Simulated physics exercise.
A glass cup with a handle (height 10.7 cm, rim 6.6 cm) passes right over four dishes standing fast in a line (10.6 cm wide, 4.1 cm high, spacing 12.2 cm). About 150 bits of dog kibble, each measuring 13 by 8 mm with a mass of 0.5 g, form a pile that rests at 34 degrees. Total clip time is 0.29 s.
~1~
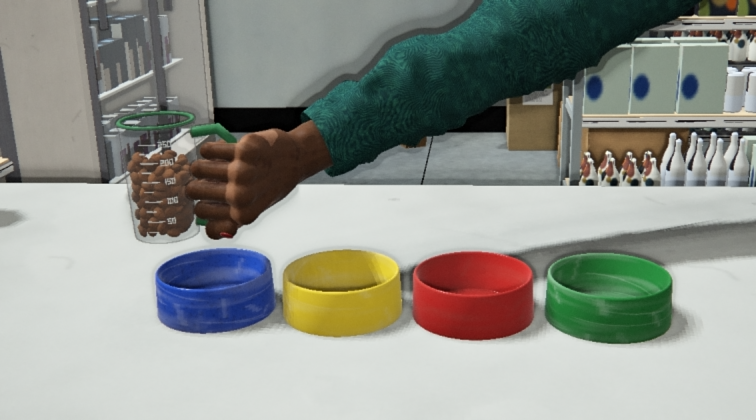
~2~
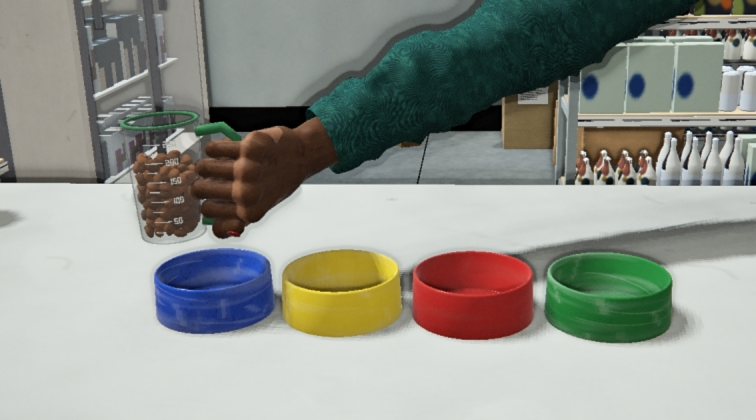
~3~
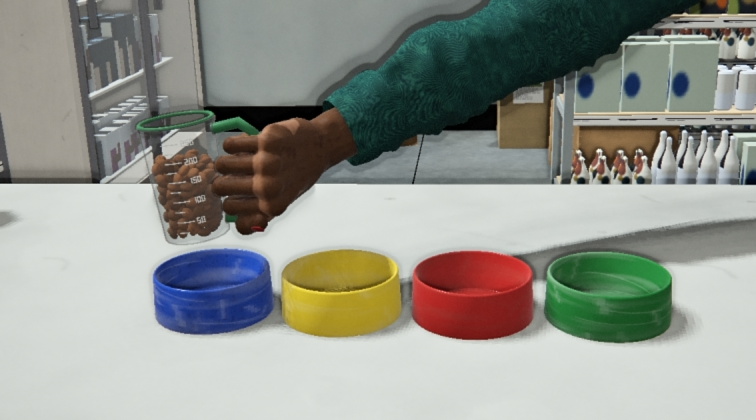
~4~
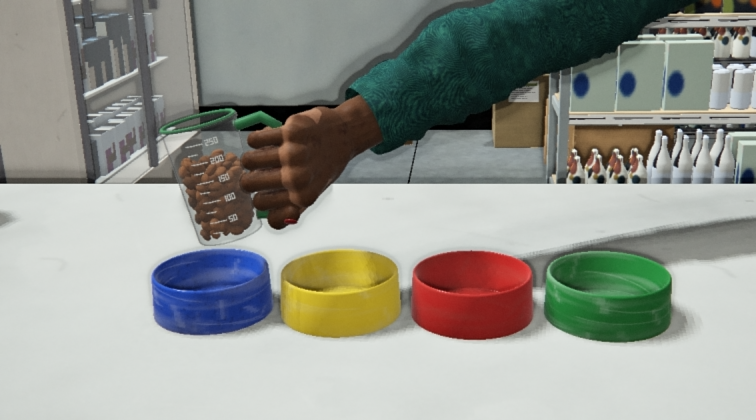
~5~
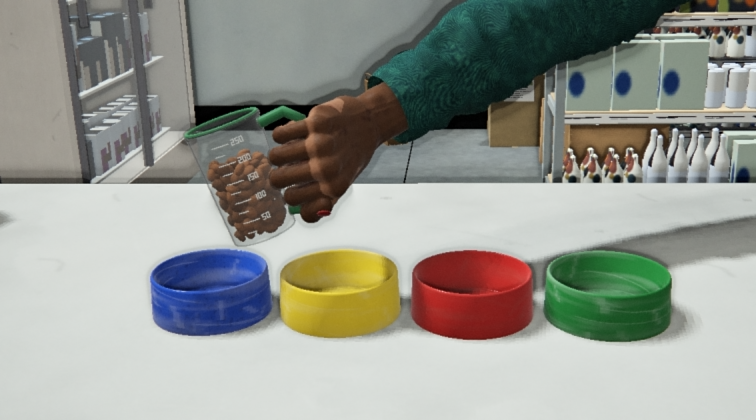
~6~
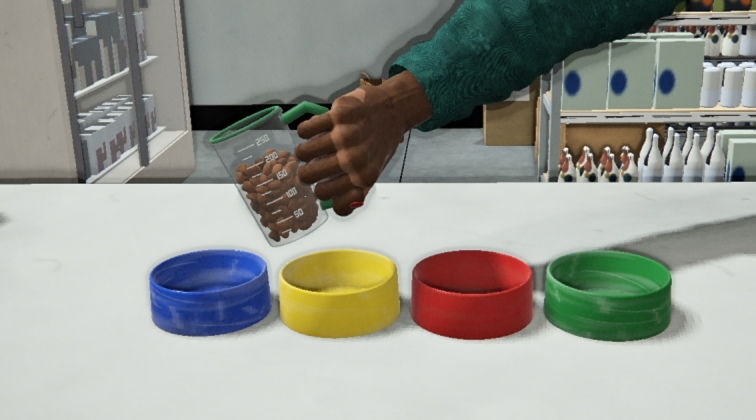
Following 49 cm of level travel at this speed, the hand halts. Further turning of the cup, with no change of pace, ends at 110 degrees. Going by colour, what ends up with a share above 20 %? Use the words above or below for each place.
Red: Below; blue: Below; green: Above; yellow: Below; counter: Below.
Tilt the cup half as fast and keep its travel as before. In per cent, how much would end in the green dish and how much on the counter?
In that case I'd put green at 90 and the counter at 0.
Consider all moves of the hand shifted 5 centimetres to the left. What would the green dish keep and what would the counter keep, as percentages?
The green one would get 80 and the counter 0.
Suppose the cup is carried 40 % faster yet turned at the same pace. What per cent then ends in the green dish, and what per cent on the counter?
Then the green dish gets 80 and the counter 0.
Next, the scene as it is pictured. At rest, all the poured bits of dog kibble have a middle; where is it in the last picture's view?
Look around (620, 298) in the last picture.
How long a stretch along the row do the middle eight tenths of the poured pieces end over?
Close to 6 centimetres along the dishes.
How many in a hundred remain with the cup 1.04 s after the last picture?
Roughly 95 %.
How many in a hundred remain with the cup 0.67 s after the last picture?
Around 100 in a hundred.
Then, 0.40 s after the last picture, tilt 65 degrees; cup holds 100 %.
Then, 0.67 s after the last picture, tilt 93 degrees; cup holds 100 %.
Then, 1.04 s after the last picture, tilt 110 degrees; cup holds 95 %, green 5 %.
In the end, red 0 %, blue 0 %, green 85 %, yellow 0 %, counter 0 %, cup 15 %.
